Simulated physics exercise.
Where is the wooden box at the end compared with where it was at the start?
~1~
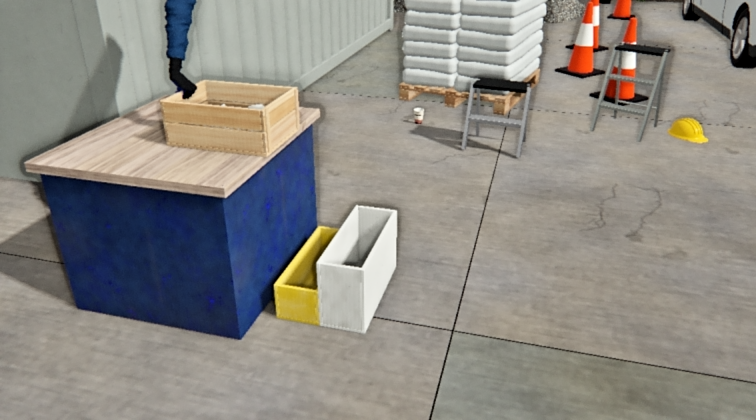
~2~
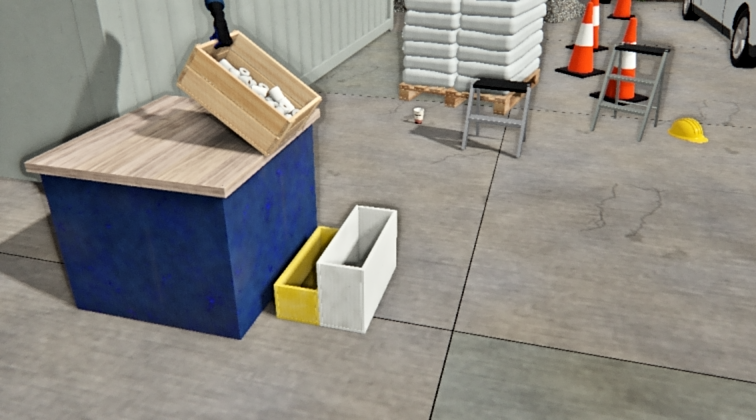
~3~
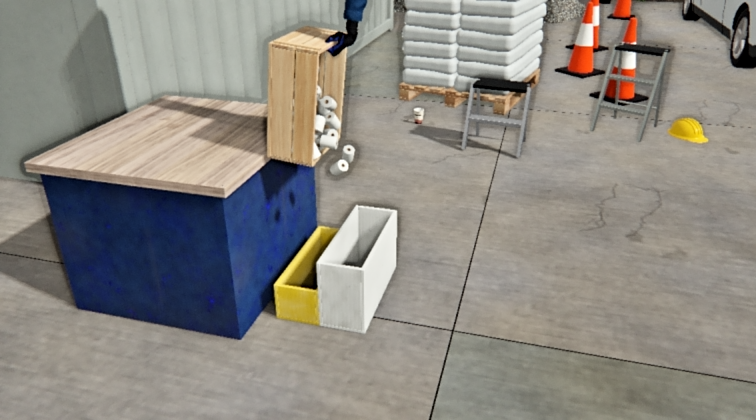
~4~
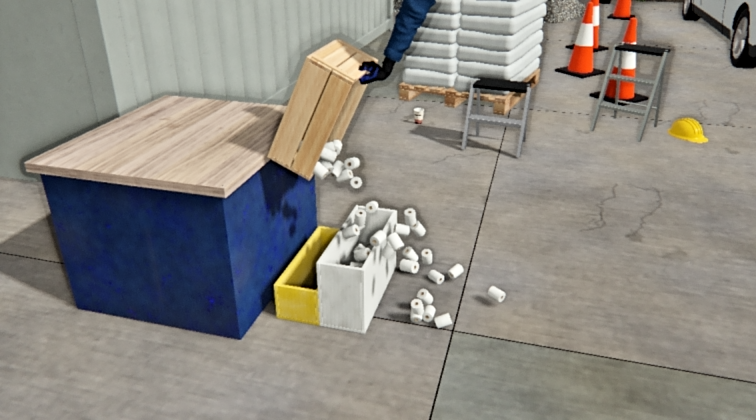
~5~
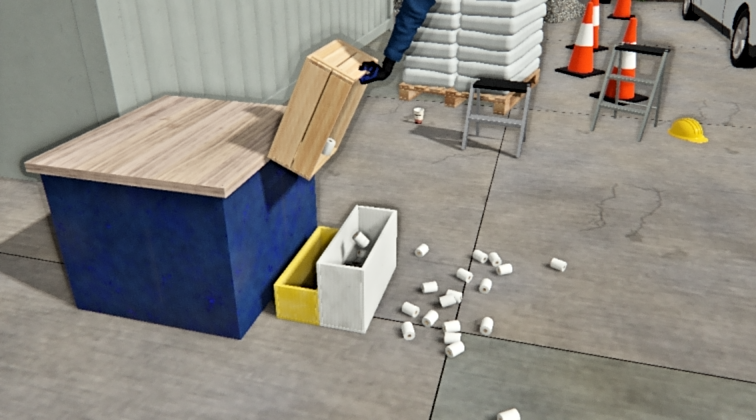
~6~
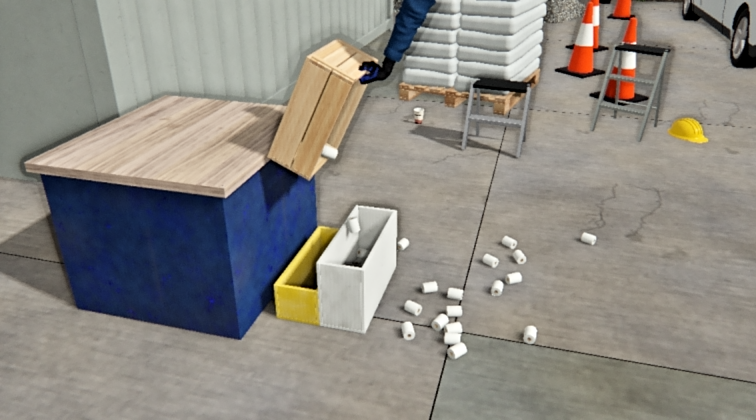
It starts sitting upright on top of the bench and ends further right, held steeply tipped at the bench's right-hand edge, above the containers.
Concrete yard with a gloved hand tipping a wooden box at bench end, rolls dropping into a white bin and scattering beyond.
